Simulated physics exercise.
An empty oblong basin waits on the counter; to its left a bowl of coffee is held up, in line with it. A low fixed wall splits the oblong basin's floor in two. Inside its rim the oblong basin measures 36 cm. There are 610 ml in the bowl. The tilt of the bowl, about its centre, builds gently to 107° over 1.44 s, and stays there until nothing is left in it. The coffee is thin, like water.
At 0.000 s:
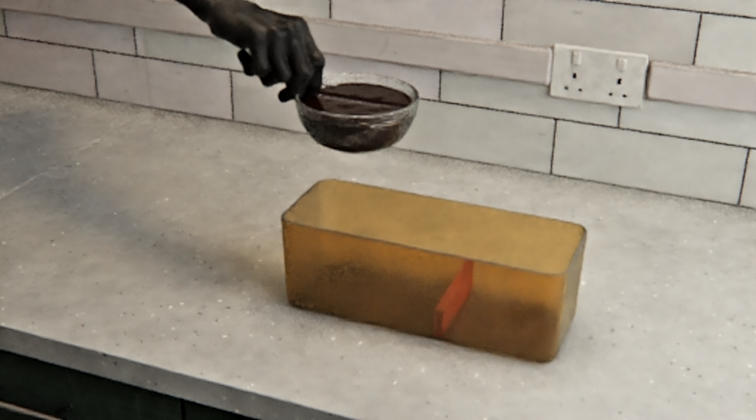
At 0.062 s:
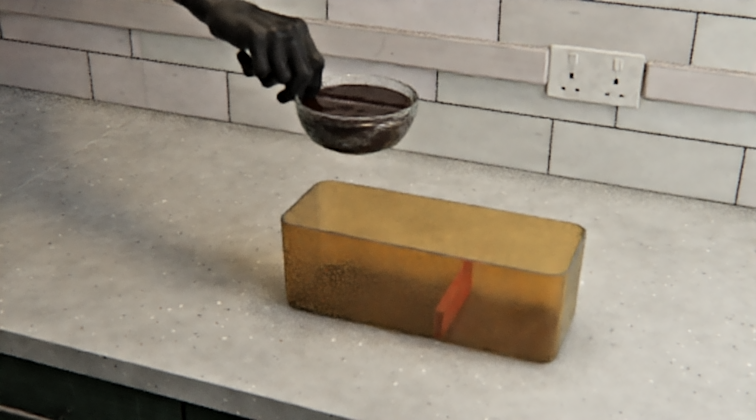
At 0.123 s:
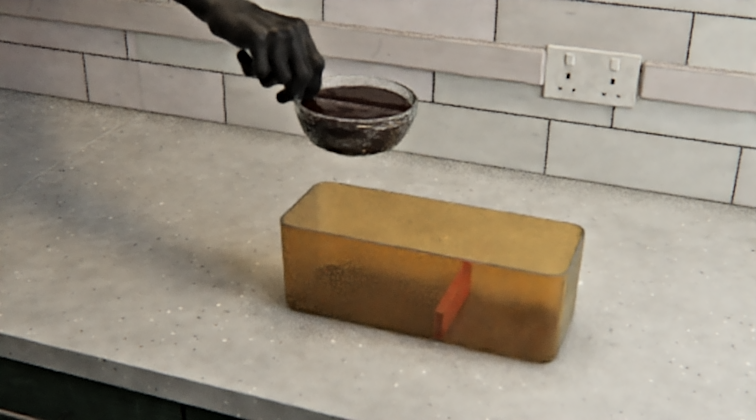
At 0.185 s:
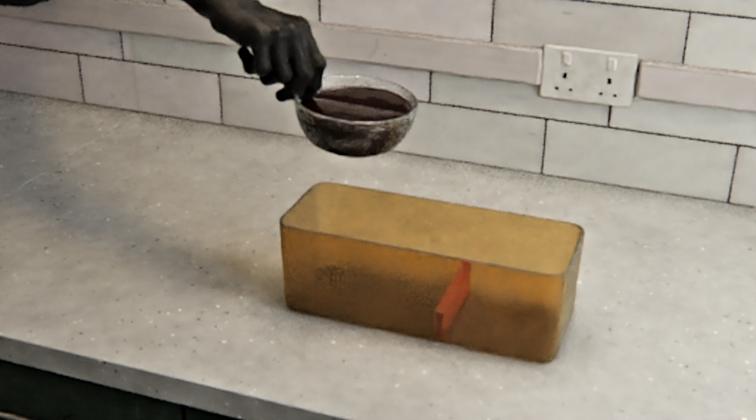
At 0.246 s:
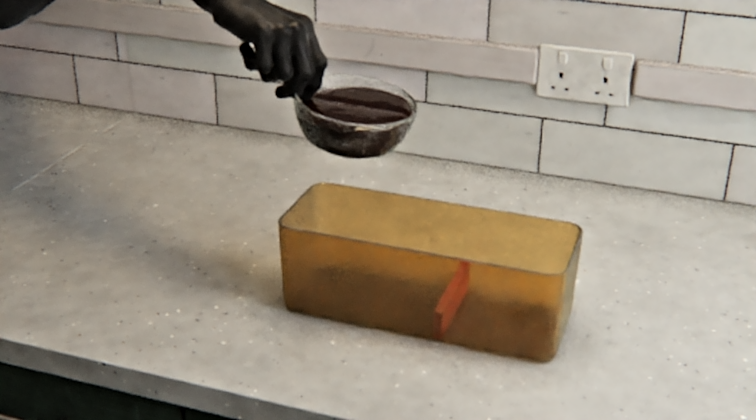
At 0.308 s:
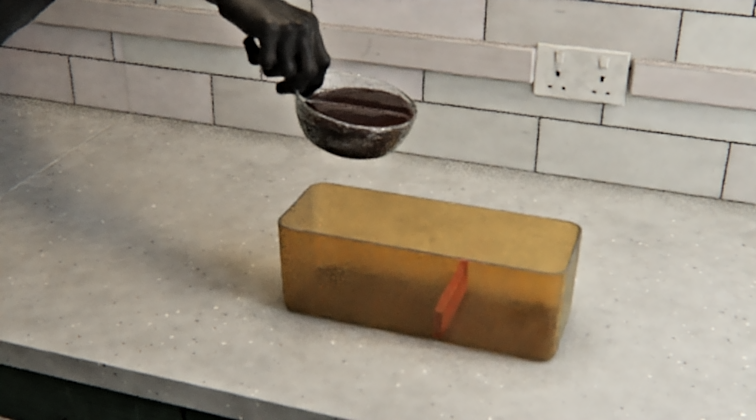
A dark hand slightly tilts a clear bowl of dark liquid above an amber basin.
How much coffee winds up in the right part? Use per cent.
About 60 per cent.
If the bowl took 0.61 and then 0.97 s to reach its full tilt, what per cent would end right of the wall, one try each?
First 40, then 50 per cent.
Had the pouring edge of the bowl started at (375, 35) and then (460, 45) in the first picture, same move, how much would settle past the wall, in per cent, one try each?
First 15, then 90 per cent.
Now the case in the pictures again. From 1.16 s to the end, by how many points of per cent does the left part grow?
Some 4 per cent.
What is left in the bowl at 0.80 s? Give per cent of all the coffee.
Some 36 per cent.
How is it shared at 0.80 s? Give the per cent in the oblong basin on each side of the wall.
Some 8 per cent left and 26 right.
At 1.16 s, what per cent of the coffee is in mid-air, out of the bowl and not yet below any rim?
Near 3 in a hundred.
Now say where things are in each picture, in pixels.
It leans 0°; its right rim is at (414, 105); the coffee meets the walls at (307, 92) and (414, 109); the oblong basin's rim runs from (300, 199) to (577, 252); the wall's top is at (455, 286), in the first picture.
It leans 0°; its right rim is at (414, 106); the coffee meets the walls at (306, 94) and (412, 110), in the second picture.
It leans 2°; its right rim is at (413, 109); the coffee meets the walls at (305, 95) and (413, 112), in the third picture.
It leans 4°; its right rim is at (413, 112); the coffee meets the walls at (305, 96) and (412, 114), in the fourth picture.
It leans 8°; its right rim is at (413, 116); the coffee meets the walls at (304, 97) and (413, 114), in the fifth picture.
It leans 12°; its right rim is at (413, 120); the coffee meets the walls at (305, 98) and (414, 115), in the sixth picture.
By 0.80 s the tilt is 63° and 35 per cent is still to pour, 8 is left of the wall and 26 right of it.
By 1.16 s the tilt is 97° and 1 per cent is still to pour, 36 is left of the wall and 59 right of it.
By 1.53 s the tilt is 107° and 0 per cent is still to pour, 40 is left of the wall and 60 right of it.
By 1.94 s the tilt is 107° and 0 per cent is still to pour, 40 is left of the wall and 60 right of it.
At rest 40 per cent lies left of the wall, 60 right of it and 0 outside.
